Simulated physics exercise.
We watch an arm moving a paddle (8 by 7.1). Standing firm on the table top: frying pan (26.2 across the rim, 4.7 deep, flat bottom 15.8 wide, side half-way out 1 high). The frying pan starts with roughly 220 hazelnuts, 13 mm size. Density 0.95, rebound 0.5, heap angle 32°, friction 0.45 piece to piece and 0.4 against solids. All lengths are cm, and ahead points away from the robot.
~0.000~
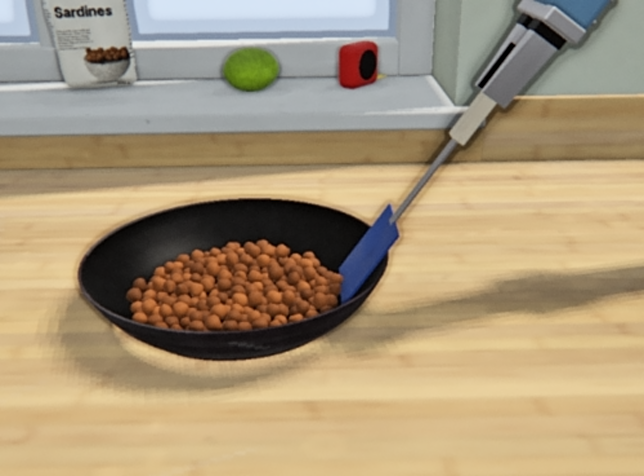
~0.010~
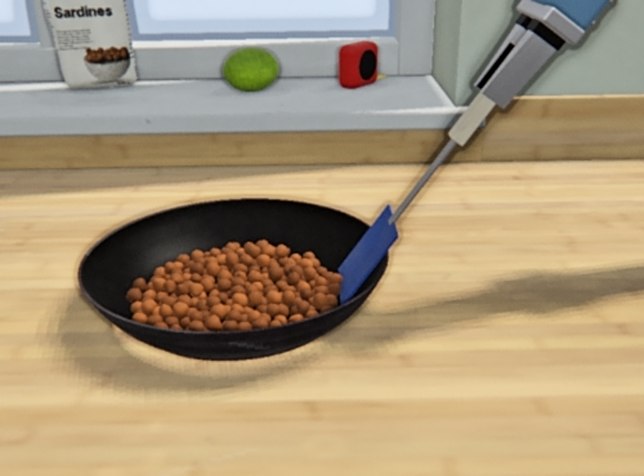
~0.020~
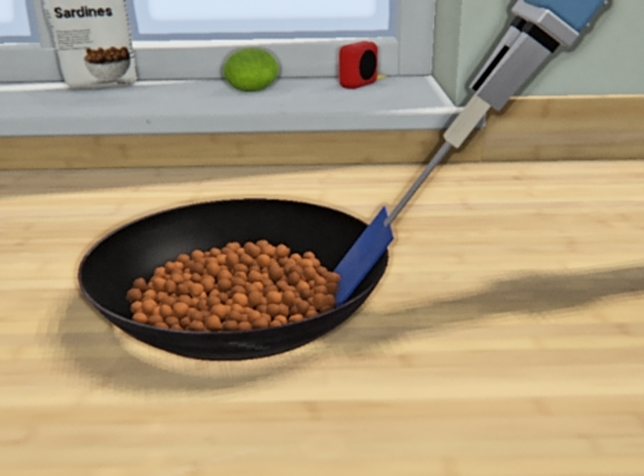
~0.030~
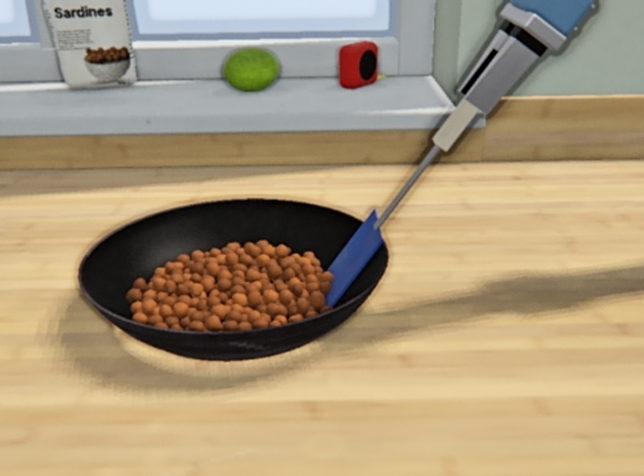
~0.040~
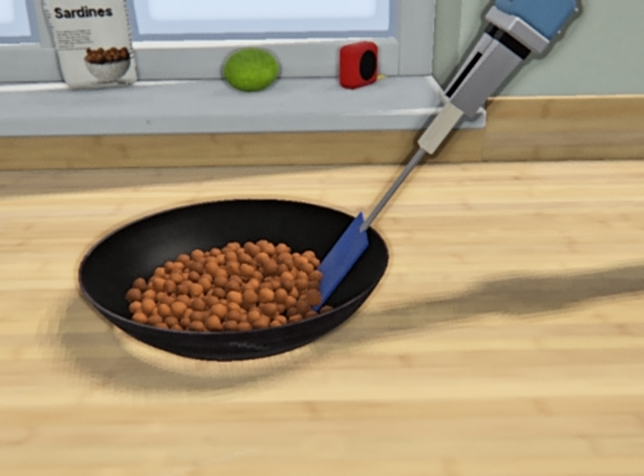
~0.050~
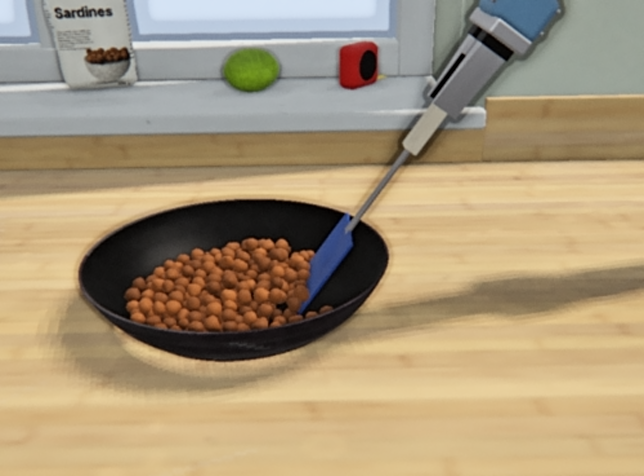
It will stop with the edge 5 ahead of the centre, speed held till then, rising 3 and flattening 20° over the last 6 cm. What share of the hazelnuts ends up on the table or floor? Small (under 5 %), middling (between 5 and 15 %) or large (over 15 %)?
Answer: Middling; between 5 and 15 % of the hazelnuts finish on the table or floor.
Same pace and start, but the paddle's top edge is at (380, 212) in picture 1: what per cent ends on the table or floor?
About 5 per cent.
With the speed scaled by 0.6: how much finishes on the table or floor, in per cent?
Some 0 per cent.
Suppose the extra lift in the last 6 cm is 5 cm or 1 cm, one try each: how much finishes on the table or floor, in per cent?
About 10 and 0 per cent.
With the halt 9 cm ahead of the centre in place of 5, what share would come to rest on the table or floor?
It would be near 25 per cent.
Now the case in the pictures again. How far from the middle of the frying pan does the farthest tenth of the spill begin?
Roughly 75 cm.
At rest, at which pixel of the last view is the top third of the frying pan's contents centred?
At about (151, 281).
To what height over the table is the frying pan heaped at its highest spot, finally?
Some 4.5 cm.
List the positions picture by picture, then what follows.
In the first picture, the paddle top edge at (394, 219), sloping 55°; upper third of the load around (238, 282), from x 135 to 335, top at y 250; 216 in the frying pan.
In the second picture, the paddle top edge at (393, 219), sloping 55°; upper third of the load around (238, 282), from x 135 to 335, top at y 250.
In the third picture, the paddle top edge at (389, 221), sloping 55°; upper third of the load around (239, 284), from x 135 to 335, top at y 250.
In the fourth picture, the paddle top edge at (379, 224), sloping 55°; upper third of the load around (239, 283), from x 135 to 330, top at y 250.
In the fifth picture, the paddle top edge at (365, 227), sloping 55°; upper third of the load around (234, 281), from x 135 to 330, top at y 250.
In the sixth picture, the paddle top edge at (350, 228), sloping 55°; upper third of the load around (241, 277), from x 135 to 325, top at y 245; 216 in the frying pan.
After 0.07 s, sloping 55°, highest piece 5 above the table; 216 in the frying pan.
After 0.10 s, sloping 49°, highest piece 7 above the table; 216 in the frying pan.
After 0.31 s, sloping 35°, highest piece 5 above the table; 200 in the frying pan, 13 on the table or floor, 3 on the blade or in flight.
After 1.36 s, sloping 35°, highest piece 4 above the table; 200 in the frying pan, 16 on the table or floor.
In the end, 200 in the frying pan, 16 on the table or floor. That is 7 % on the table or floor.
